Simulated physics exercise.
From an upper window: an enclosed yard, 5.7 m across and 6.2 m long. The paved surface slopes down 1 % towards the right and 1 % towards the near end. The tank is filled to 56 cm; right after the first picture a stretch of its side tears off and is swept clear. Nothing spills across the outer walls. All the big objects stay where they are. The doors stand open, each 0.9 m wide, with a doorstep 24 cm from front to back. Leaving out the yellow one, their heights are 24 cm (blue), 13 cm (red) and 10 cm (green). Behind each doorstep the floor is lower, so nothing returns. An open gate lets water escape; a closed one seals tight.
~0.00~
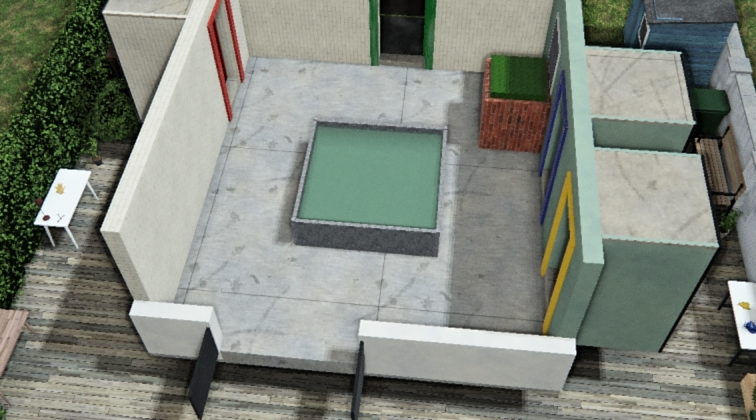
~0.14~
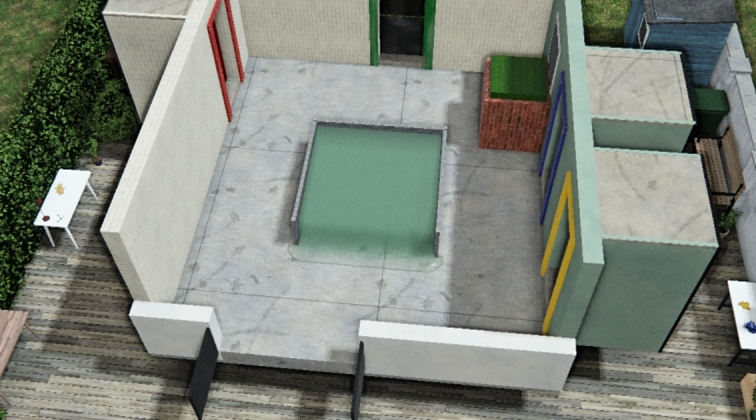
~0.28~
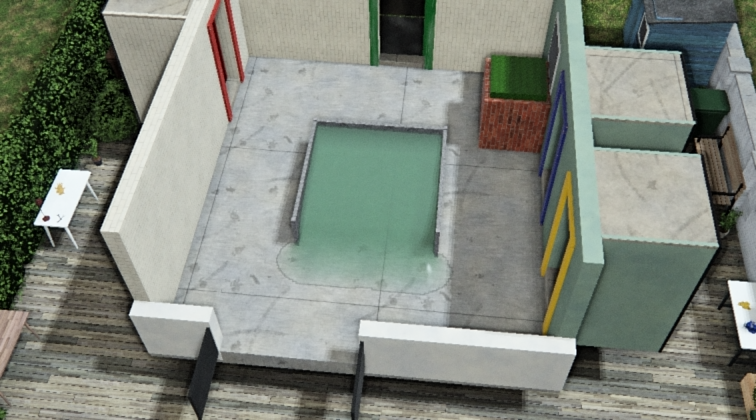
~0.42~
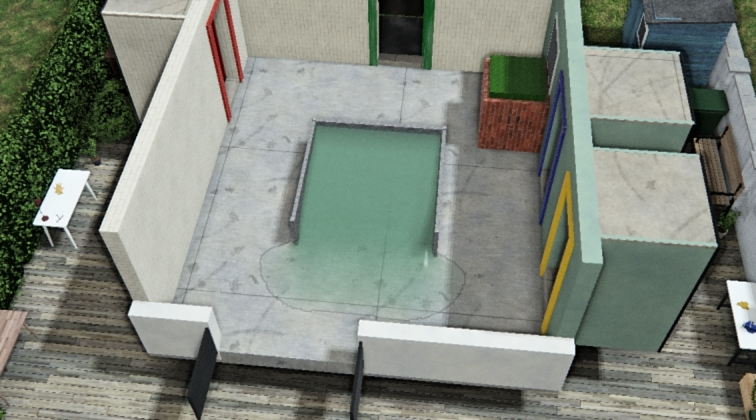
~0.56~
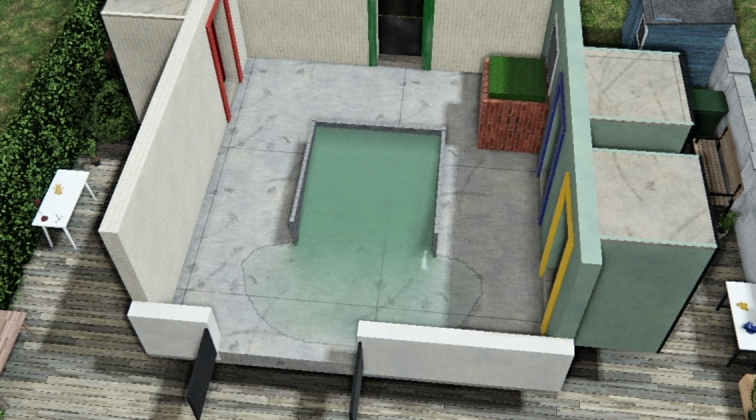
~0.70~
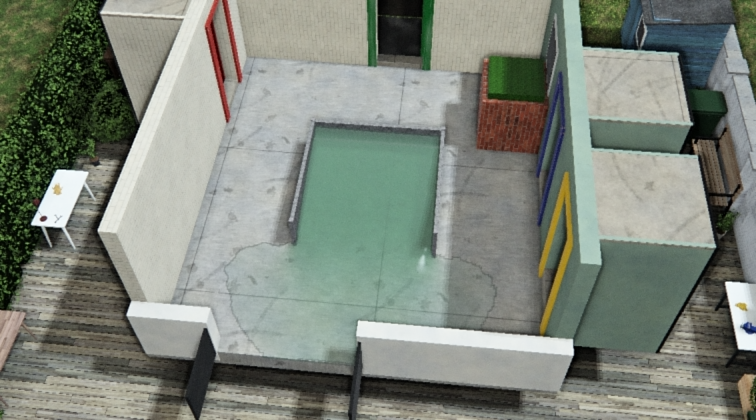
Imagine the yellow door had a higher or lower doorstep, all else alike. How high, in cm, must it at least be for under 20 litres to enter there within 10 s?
About 16 cm.
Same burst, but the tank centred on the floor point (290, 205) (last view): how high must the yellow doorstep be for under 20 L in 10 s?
Then roughly 5.5 cm.
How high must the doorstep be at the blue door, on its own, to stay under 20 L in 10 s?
Roughly 9.0 cm at blue.
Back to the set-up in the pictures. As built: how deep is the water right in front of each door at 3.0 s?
Depths in cm: Blue 4, red 0, yellow 21, green 0.
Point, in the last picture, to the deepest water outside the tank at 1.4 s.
Near (377, 352).
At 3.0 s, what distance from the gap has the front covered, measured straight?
Some 3.4 m out.
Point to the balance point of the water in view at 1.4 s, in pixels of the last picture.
At about (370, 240).
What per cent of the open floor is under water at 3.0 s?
Some 40 per cent of it.
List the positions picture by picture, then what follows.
In the first picture, the tank at (373, 175) is whole and still, 56 cm deep; the yellow door at (556, 265) is dry.
In the second picture, the gap is at (366, 242), the front 0.2 m out at (297, 255); the back of the tank holds 56 cm.
In the third picture, the gap is at (366, 243), the front 0.7 m out at (297, 278); the back of the tank holds 56 cm.
In the fourth picture, water pours out at (365, 243) and has run 1.1 m, to (302, 305); about 9 cm deep outside, 56 cm at the back.
In the fifth picture, water pours out at (365, 244) and has run 1.7 m, to a hidden place; about 7 cm deep outside, 54 cm at the back.
In the sixth picture, the gap is at (364, 244), the front 2.0 m out at a hidden place; the back of the tank holds 48 cm; 1.1 m in a straight line remain to the yellow door at (553, 265).
After 1.4 s water covers 25 % of the floor, deepest (38 cm) near (377, 352); it has not reached the yellow door.
After 3.0 s water covers 40 % of the floor, deepest (34 cm) near (537, 367); 21 cm at the yellow door, 0 litres in over its 27 cm doorstep.
After 10.0 s water covers 85 % of the floor, deepest (12 cm) near (536, 334); 10 cm at the yellow door, 0 litres in over its 27 cm doorstep.
At the yellow door as built, the water arrived by 1.9 s and peaked near 21 cm at 3.0 s.
With a doorstep of 14 cm, 29 litres would have come in within the 10 s; with 19 cm, 8 litres. So under 20 litres takes about 16 cm.
